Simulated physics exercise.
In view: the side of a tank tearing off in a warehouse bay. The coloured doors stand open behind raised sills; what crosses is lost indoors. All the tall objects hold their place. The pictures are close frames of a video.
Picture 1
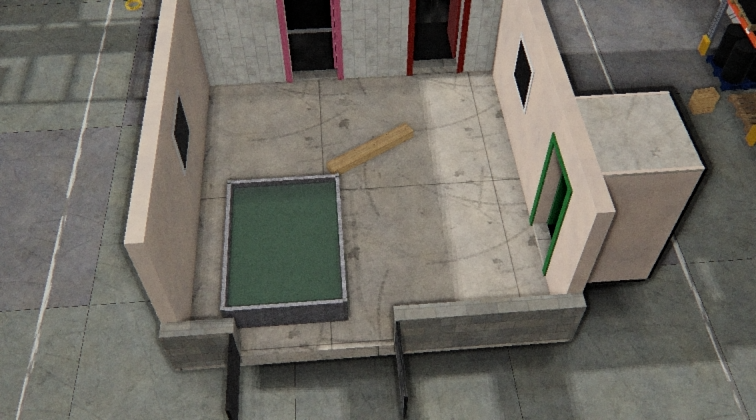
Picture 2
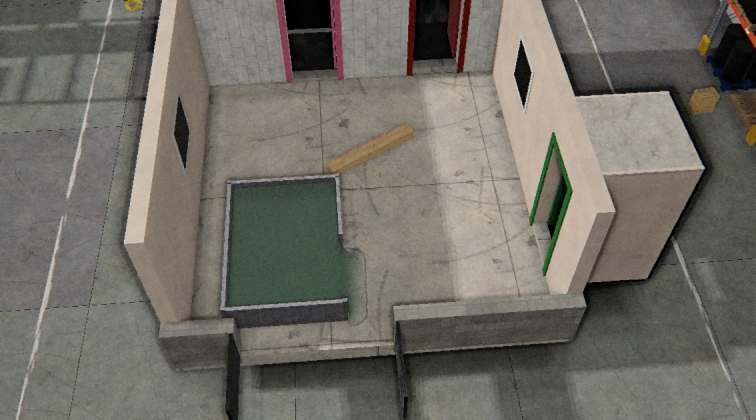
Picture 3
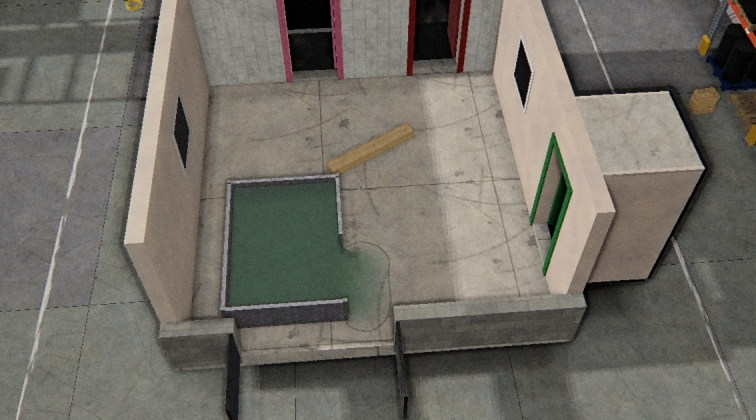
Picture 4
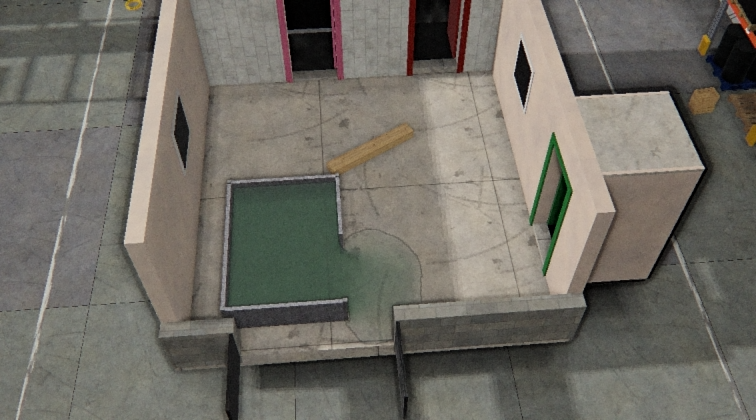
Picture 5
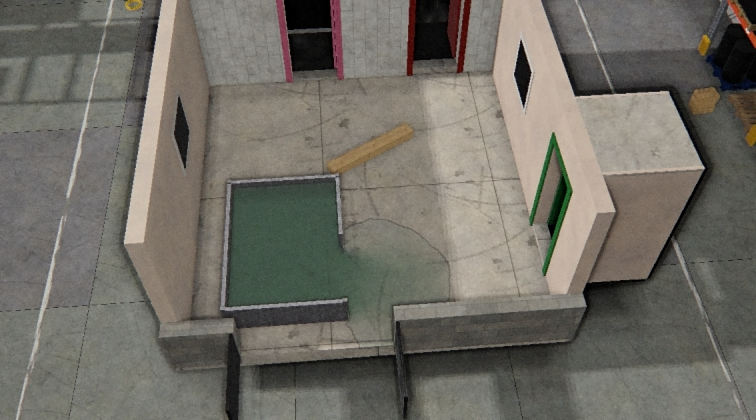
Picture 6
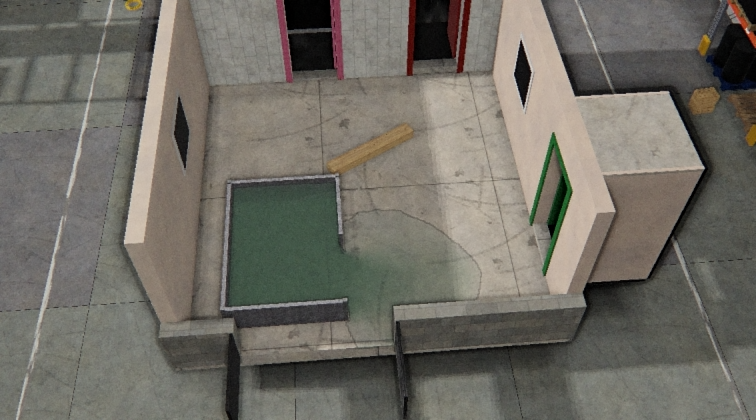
A square tank of dark green water stands at the left of a pale, roofless room in a grey warehouse bay, seen from high above by a still camera. A wooden plank lies behind it, with pink and red doorways at the back and a green one on the right. The tank's right side opens near the front, and water spreads rightward across the floor in a widening, thinning fan.
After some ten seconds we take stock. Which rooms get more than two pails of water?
One by one: The pink door stays under that; the green door takes more than that; the red door stays under that.
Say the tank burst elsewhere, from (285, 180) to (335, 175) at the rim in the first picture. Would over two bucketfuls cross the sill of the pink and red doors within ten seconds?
The pink one lets more in; the red one holds.
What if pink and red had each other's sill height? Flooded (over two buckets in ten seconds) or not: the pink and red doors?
One by one: The pink one lets less in; the red one lets more in.
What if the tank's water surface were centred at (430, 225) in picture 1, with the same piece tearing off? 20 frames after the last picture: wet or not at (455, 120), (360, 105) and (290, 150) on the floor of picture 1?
In that order: Awash, clear, not flooded.
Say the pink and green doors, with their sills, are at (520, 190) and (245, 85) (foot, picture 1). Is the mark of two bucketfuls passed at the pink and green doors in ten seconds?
Then: Pink door passes that mark, green door takes less.
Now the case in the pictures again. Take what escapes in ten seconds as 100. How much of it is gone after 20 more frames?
I make it 55 per cent.
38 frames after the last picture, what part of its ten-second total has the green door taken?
Some 85 per cent.
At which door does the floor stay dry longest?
The pink door.
A moment on, water covers 25 % of the floor; the pink door not reached, the green door under two buckets in, the red door not reached.
Next, water covers 25 % of the floor; the pink door not reached, the green door over two buckets in, the red door not reached.
Then, water covers 35 % of the floor; the pink door not reached, the green door far over two buckets in, the red door not reached.
Later, water covers 55 % of the floor; the pink door wet at the sill, nothing in, the green door far over two buckets in, the red door wet at the sill, nothing in.
In the end, water covers 90 % of the floor; the pink door wet at the sill, nothing in, the green door far over two buckets in, the red door wet at the sill, nothing in.
